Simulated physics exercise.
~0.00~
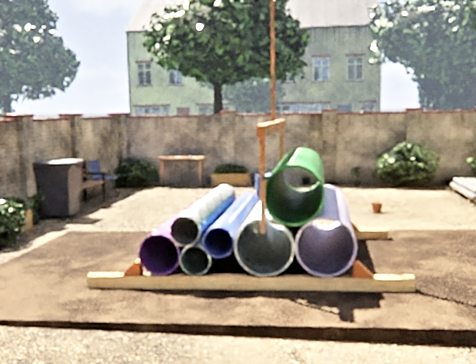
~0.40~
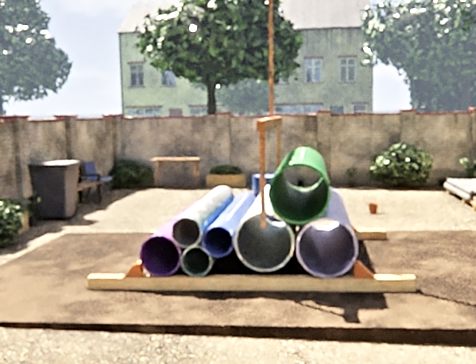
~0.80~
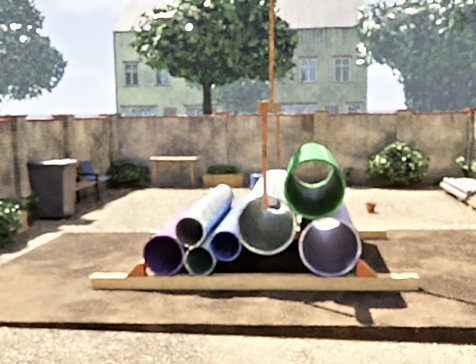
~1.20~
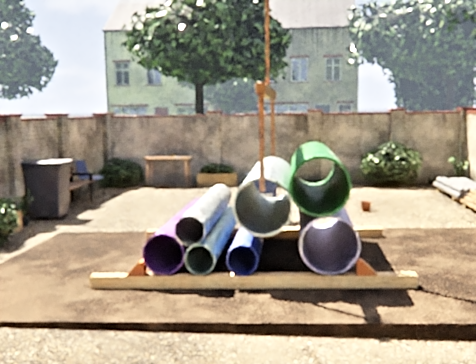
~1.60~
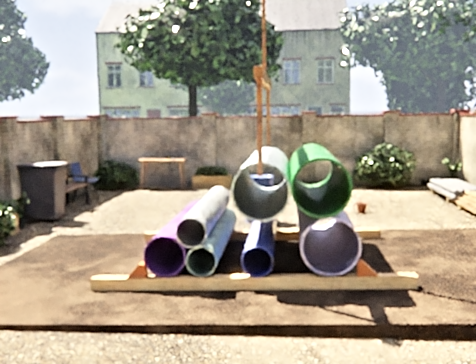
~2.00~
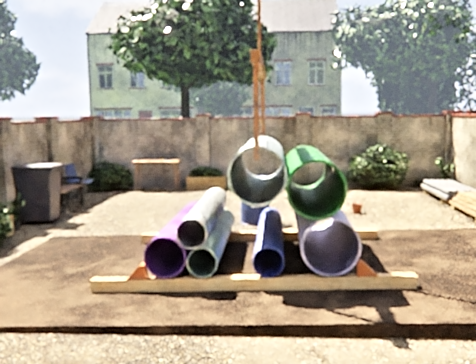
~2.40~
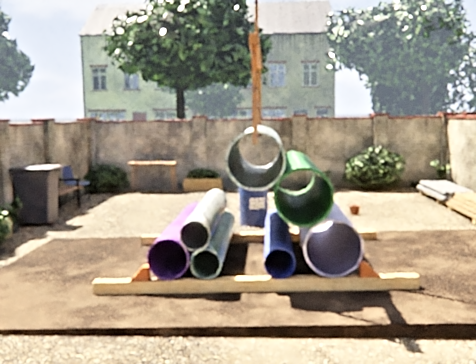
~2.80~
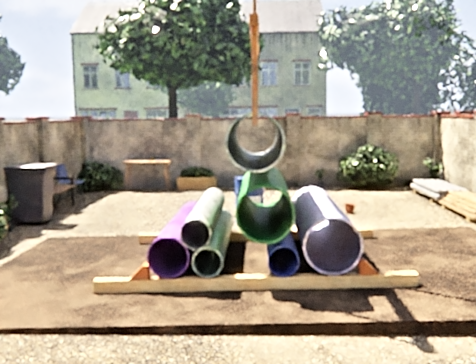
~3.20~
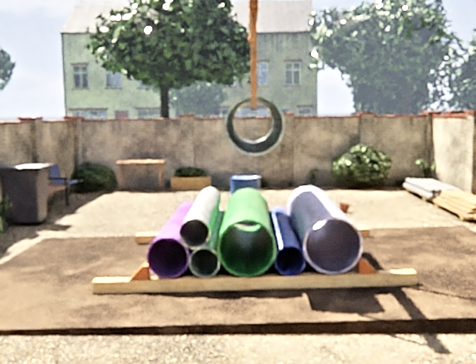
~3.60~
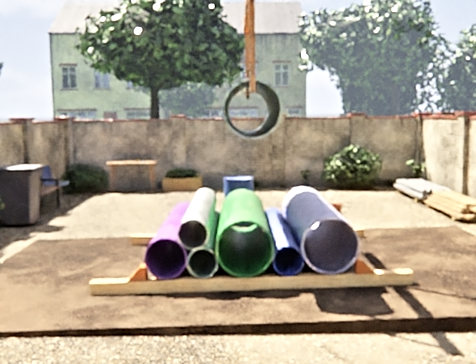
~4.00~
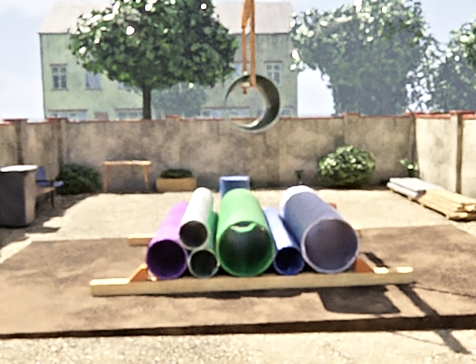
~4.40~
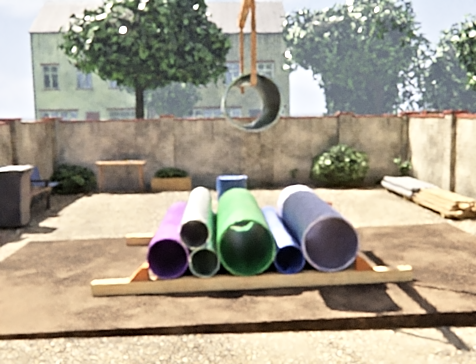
A grey pipe is lifted from the stack, and the green one drops into the gap.
